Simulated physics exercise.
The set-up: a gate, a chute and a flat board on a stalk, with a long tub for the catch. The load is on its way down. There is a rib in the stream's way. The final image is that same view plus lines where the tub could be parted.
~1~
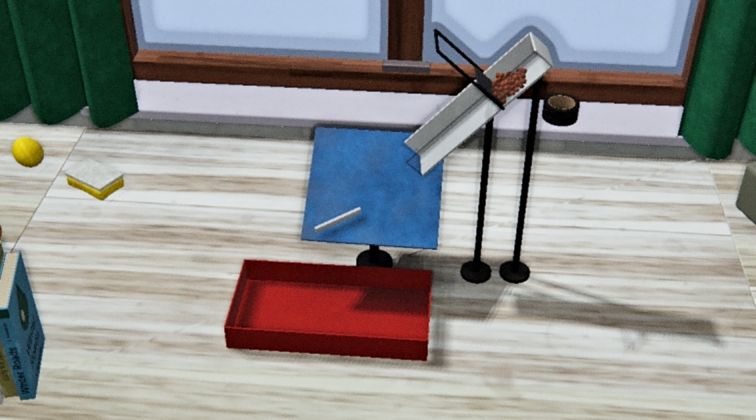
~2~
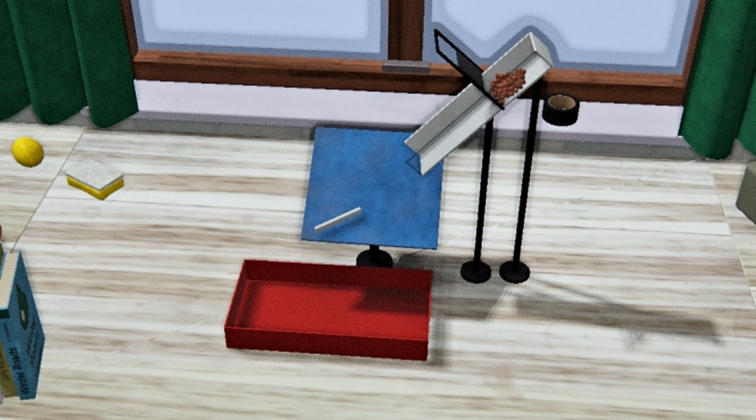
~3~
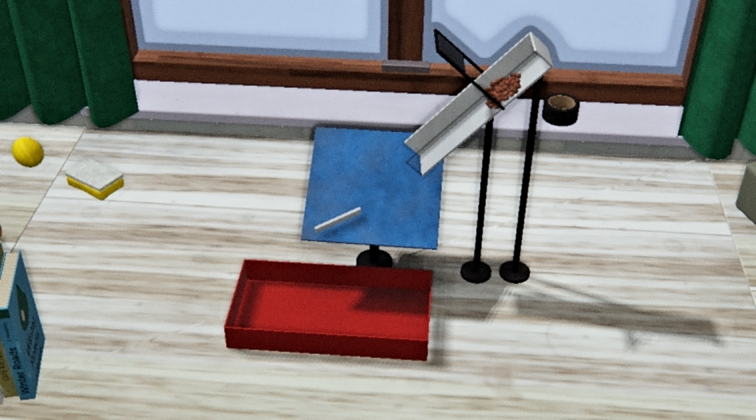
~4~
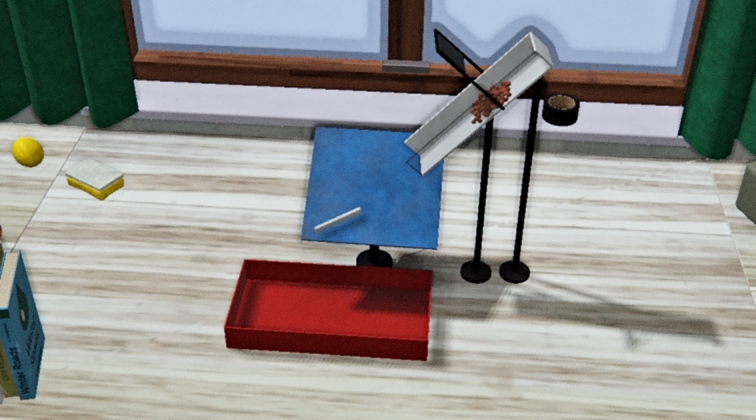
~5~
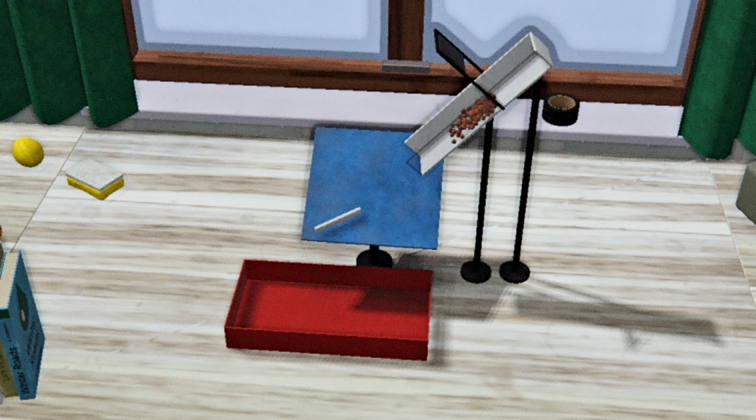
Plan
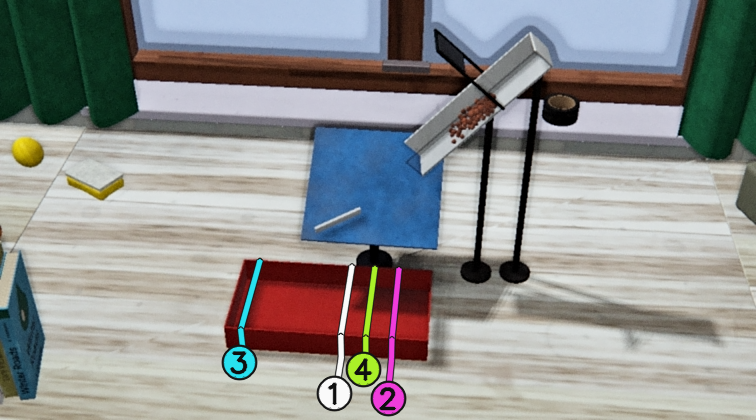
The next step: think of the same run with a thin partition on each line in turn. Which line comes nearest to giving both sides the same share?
1.
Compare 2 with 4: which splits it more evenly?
That would be 4.
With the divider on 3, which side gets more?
More lands on the right.
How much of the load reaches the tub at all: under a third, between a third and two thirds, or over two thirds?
About that: Over two thirds.
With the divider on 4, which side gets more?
The left side.
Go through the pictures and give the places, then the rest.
In the first picture, load behind the gate at (506, 82), clay pellets; lip of the chute at (422, 166), sloping fairly steeply.
In the second picture, middle of the board at (375, 186), tilted gently; middle of its low edge at (369, 244); of its high edge at (381, 131).
In the third picture, front corners of the tub at (224, 327) and (428, 340), empty; front of the load at (490, 105).
In the fourth picture, middle of the load at (492, 103); its front at (473, 112), about a third of the way to the lip; rib from (360, 208) to (315, 228).
In the fifth picture, middle of the load at (477, 115); its front at (451, 131), about two thirds of the way to the lip.
On the marked copy, line 1 crosses the front rim at (340, 335); line 2 crosses the front rim at (391, 338); line 3 crosses the front rim at (240, 328); line 4 crosses the front rim at (365, 336).
If 1 is chosen, of what is caught, about two thirds on the left of the divider, about a third on the right.
If 2 is chosen, of what is caught, nearly all on the left of the divider, a small part on the right.
If 3 is chosen, of what is caught, a stray few on the left of the divider, nearly all on the right.
If 4 is chosen, of what is caught, most on the left of the divider, about a quarter on the right.
